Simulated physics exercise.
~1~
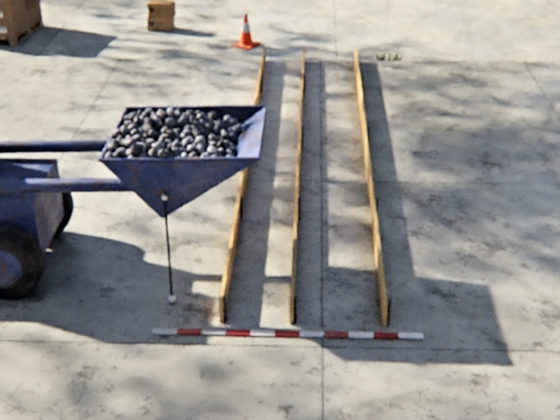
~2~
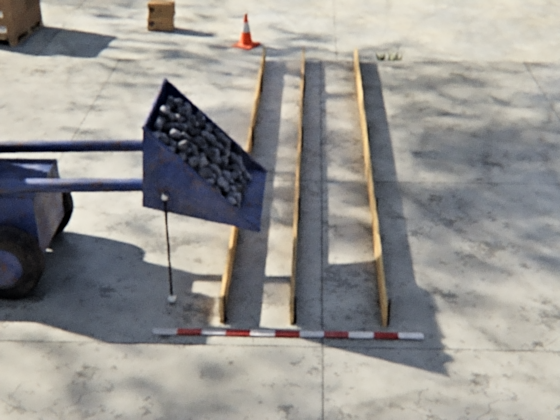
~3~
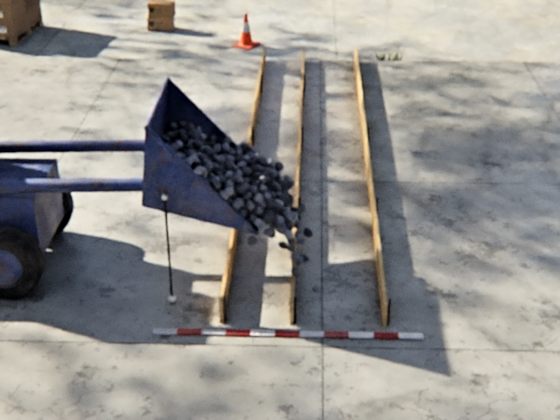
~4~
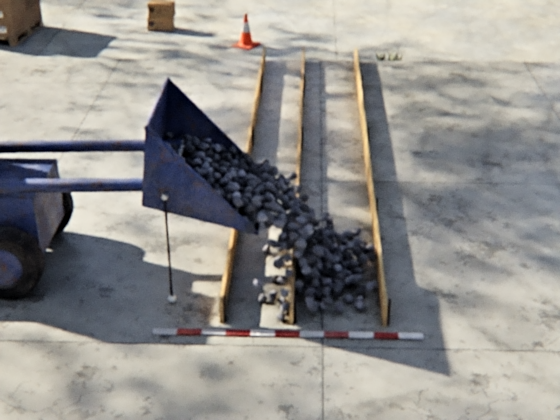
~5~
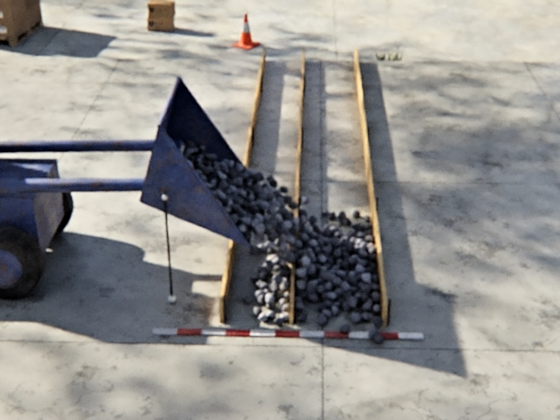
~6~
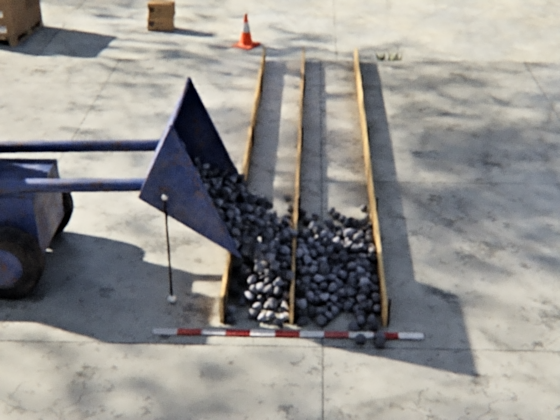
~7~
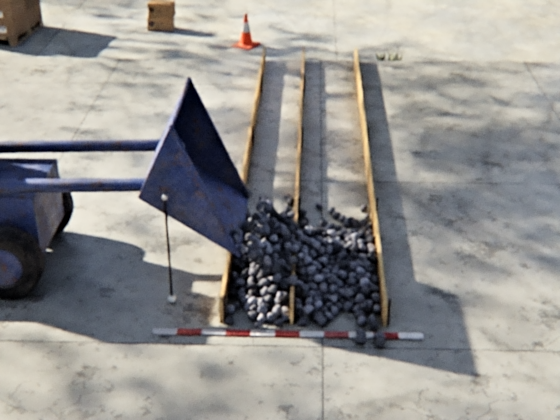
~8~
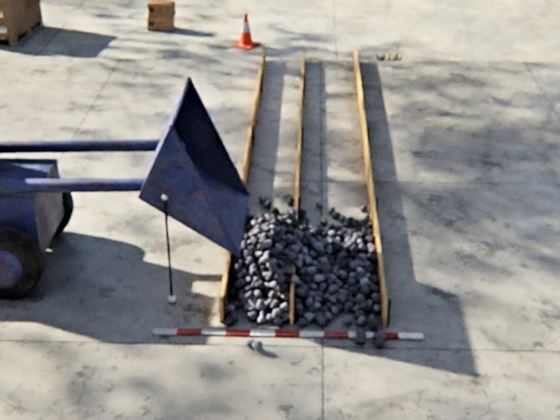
A blue loader bucket heaped with dark, rounded stones sits at the left of a sunlit concrete yard, seen from above by a still camera. Three long wooden planks stand to its right, with a red and white striped staff across their near ends and an orange cone and cardboard boxes behind. The bucket tips down to the right, and stones begin sliding over its lip. They pour across the middle plank and fill both bays. The bucket then tilts more steeply, sending out the rest. It ends empty and steeply tilted, with the stones split fairly evenly between the bays.
